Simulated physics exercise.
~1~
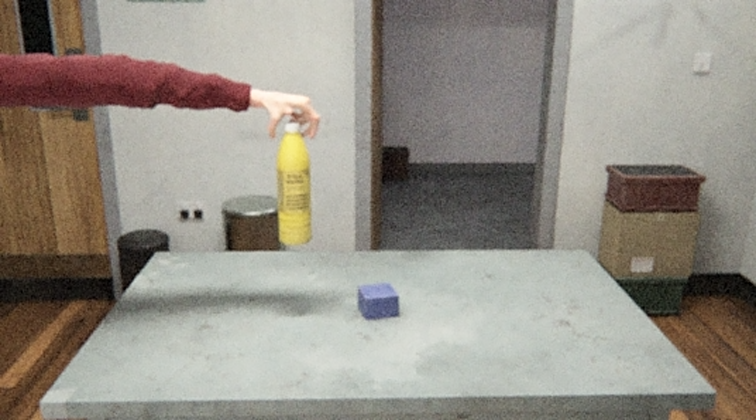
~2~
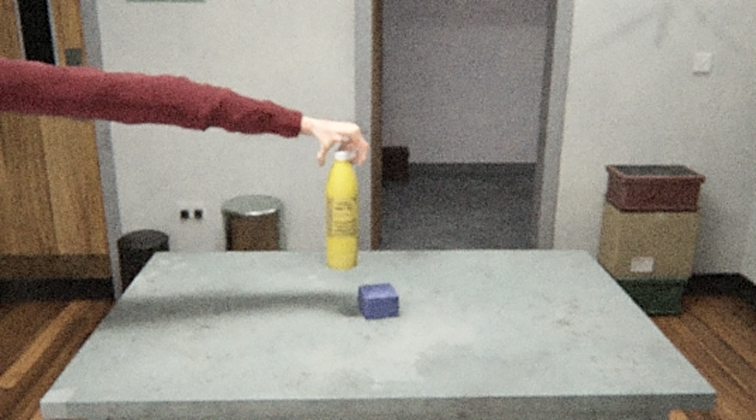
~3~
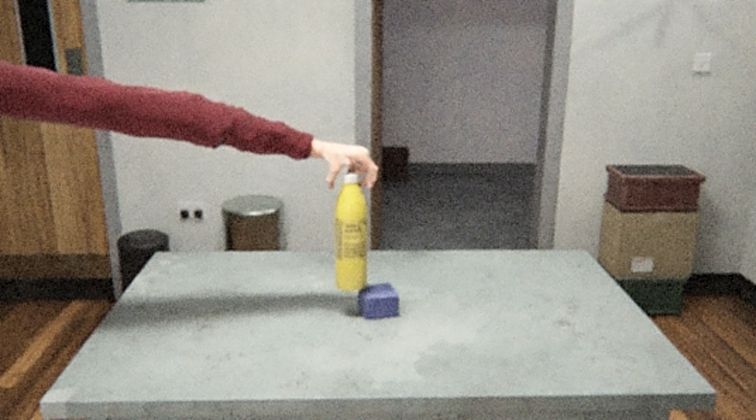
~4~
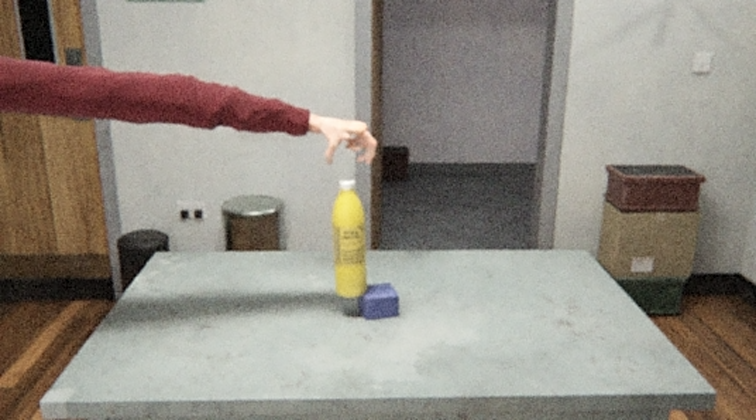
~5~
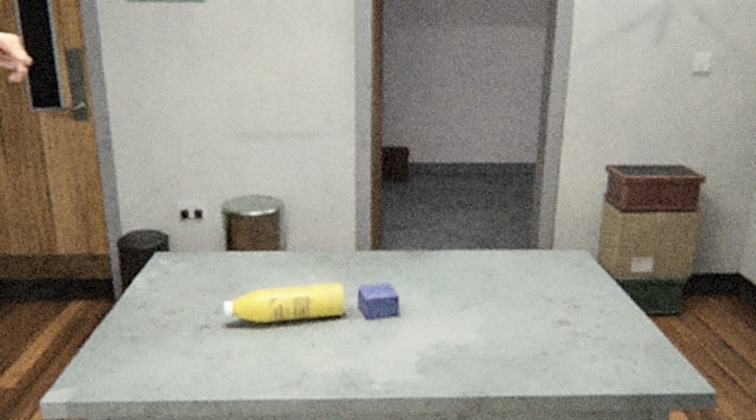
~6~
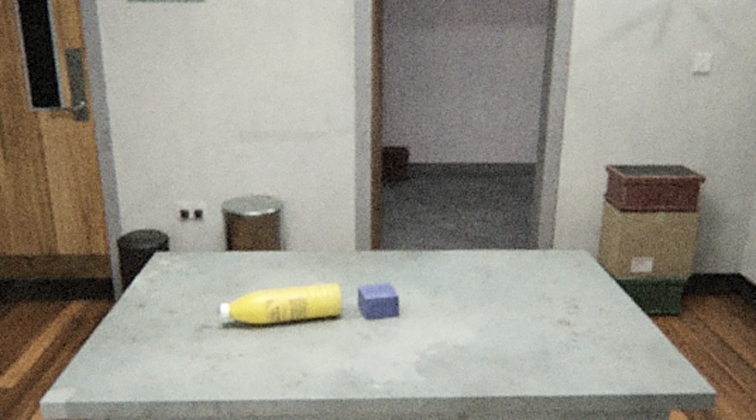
Hand lowering a yellow bottle upright beside a blue block on a table and letting go, the bottle toppling onto its side.
